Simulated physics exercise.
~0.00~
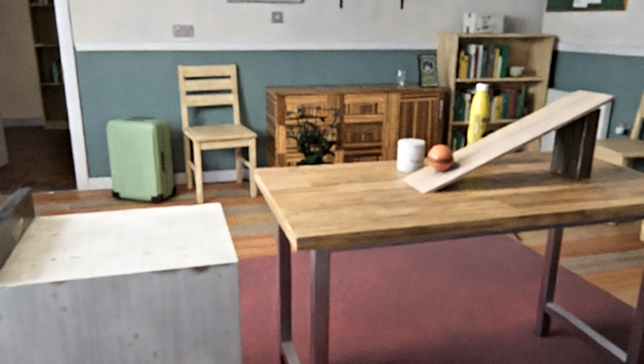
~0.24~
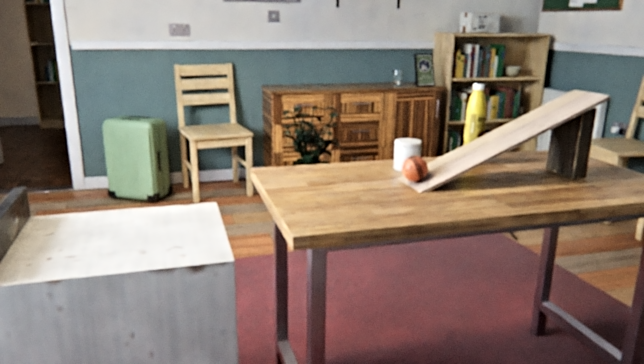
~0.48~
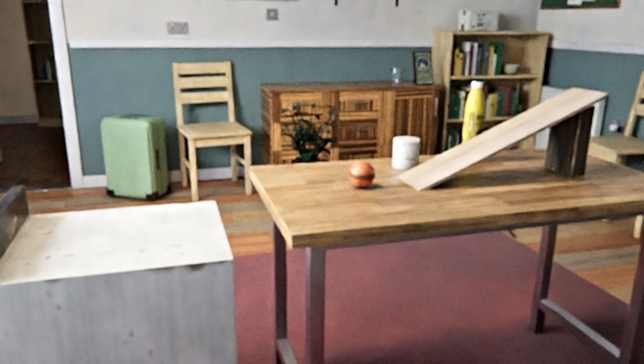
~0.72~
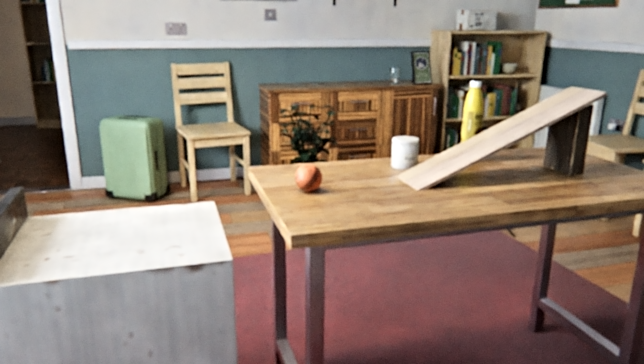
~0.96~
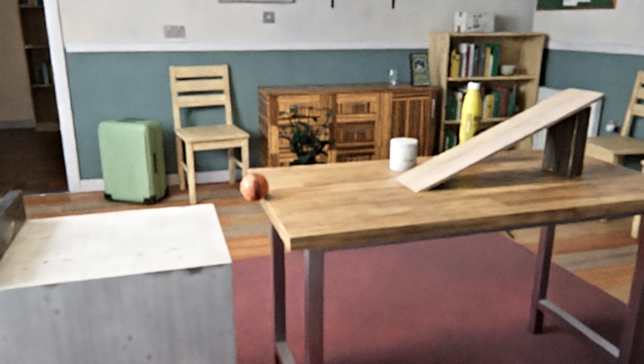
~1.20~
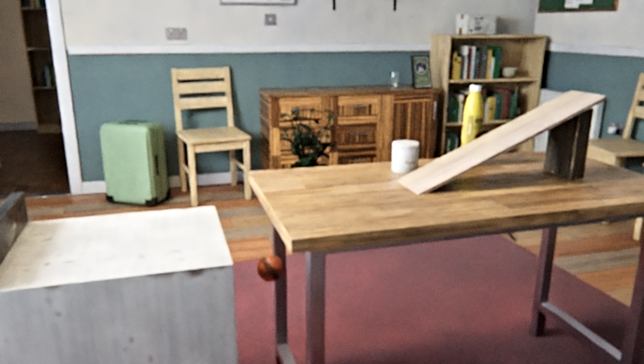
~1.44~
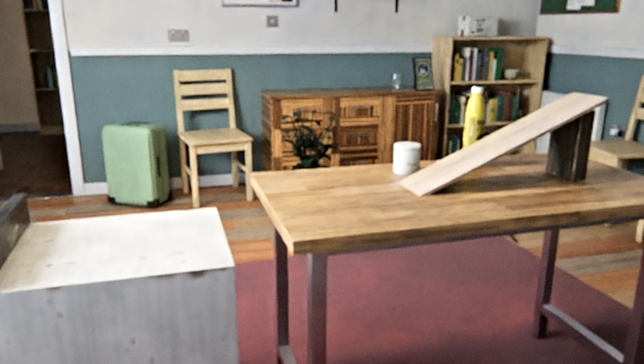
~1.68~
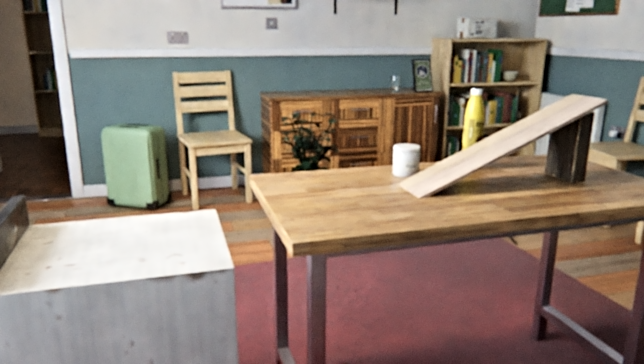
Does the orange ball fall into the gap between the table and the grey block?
Yes, the ball rolls off the left end of the table and drops down into the gap, out of sight.
